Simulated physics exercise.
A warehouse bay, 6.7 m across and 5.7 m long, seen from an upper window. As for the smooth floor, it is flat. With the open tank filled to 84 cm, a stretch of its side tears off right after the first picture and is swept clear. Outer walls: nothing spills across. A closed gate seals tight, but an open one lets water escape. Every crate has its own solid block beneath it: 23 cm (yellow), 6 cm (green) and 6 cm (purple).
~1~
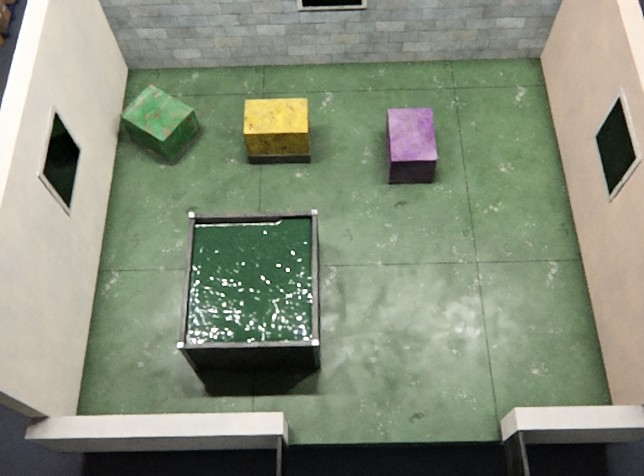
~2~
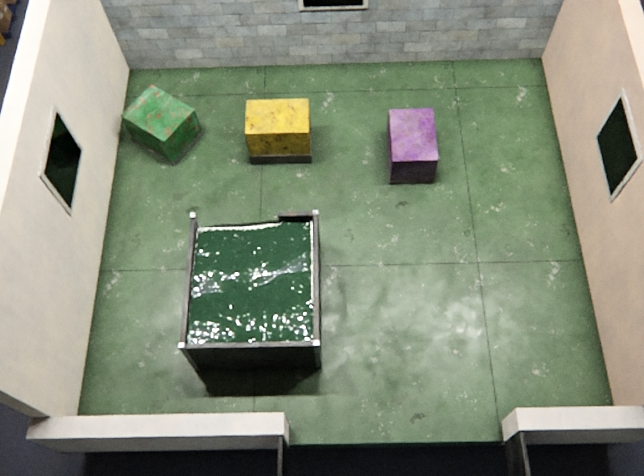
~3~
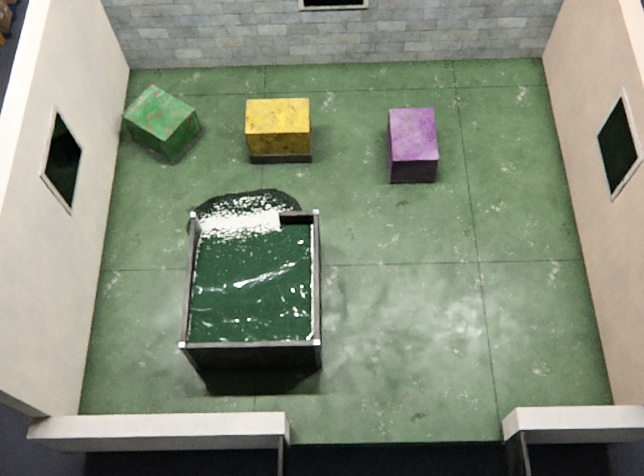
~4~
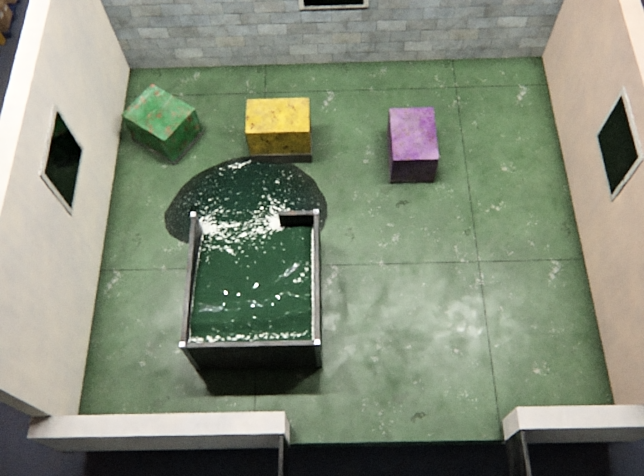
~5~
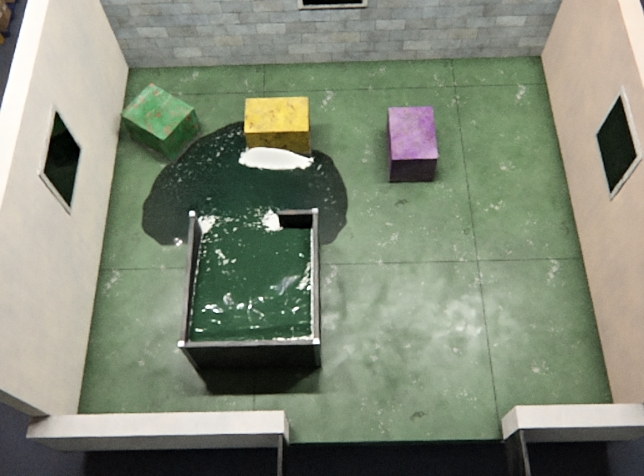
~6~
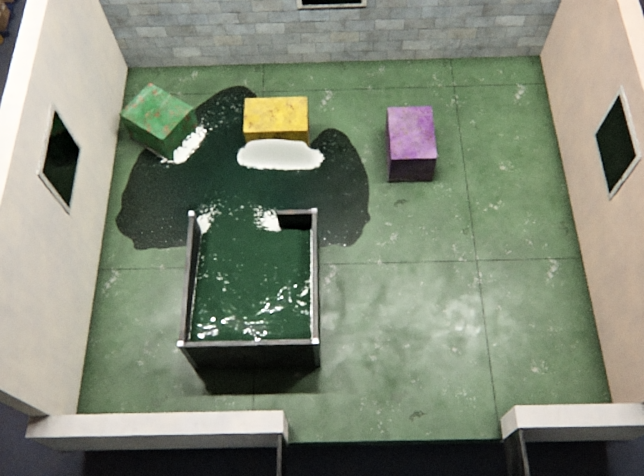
Dark water pours from the open tank's far side and spreads around the yellow and green crates.
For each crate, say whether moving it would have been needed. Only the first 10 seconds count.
Crate by crate: Yellow crate - needed, green crate - needed, purple crate - needed.
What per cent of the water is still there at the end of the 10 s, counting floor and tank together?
Around 90 per cent of the water.
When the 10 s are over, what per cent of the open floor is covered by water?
About 100 per cent.
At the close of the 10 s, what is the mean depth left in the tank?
About 5 cm.
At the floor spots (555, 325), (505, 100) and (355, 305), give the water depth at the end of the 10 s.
Around 8 cm, 7 cm and 7 cm.
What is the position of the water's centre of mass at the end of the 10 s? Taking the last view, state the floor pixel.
Roughly (343, 229).
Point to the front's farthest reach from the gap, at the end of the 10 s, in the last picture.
Roughly at pixel (532, 61).
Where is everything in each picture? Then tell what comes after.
The open tank at (251, 279) is whole and still, 84 cm deep, in the first frame.
Water pours out at (243, 238) and has run 0.6 m, to (201, 242); deepest outside 45 cm, 84 cm at the open tank's back, in the second frame.
The front is at (284, 199), 0.9 m from the gap at (243, 239); 1.0 m2 of floor is under water; 82 cm left at the back of the open tank, in the third frame.
The front is at (280, 164), 1.4 m from the gap at (244, 240); 2.3 m2 of floor is under water; 75 cm left at the back of the open tank, in the fourth frame.
The front is at (233, 128), 2.0 m from the gap at (243, 239); 3.8 m2 of floor is under water; 72 cm left at the back of the open tank, in the fifth frame.
The front is at (226, 94), 2.7 m from the gap at (242, 240); 5.1 m2 of floor is under water; 69 cm left at the back of the open tank, in the sixth frame.
A moment later water covers 25 % of the floor and is deepest (46 cm) near (200, 145); yellow plinth reached, green plinth reached, purple plinth reached.
Soon after water covers 40 % of the floor and is deepest (34 cm) near (139, 72); yellow plinth reached, green plinth reached, purple plinth reached.
Next water covers 70 % of the floor and is deepest (25 cm) near (120, 128); yellow plinth reached, green plinth reached, purple plinth reached.
Later on water covers 95 % of the floor and is deepest (16 cm) near (516, 98); yellow plinth reached, green plinth reached, purple plinth reached.
At the end water covers 100 % of the floor and is deepest (10 cm) near (335, 337); highest at the yellow plinth 49 cm, highest at the green plinth 42 cm, highest at the purple plinth 25 cm.
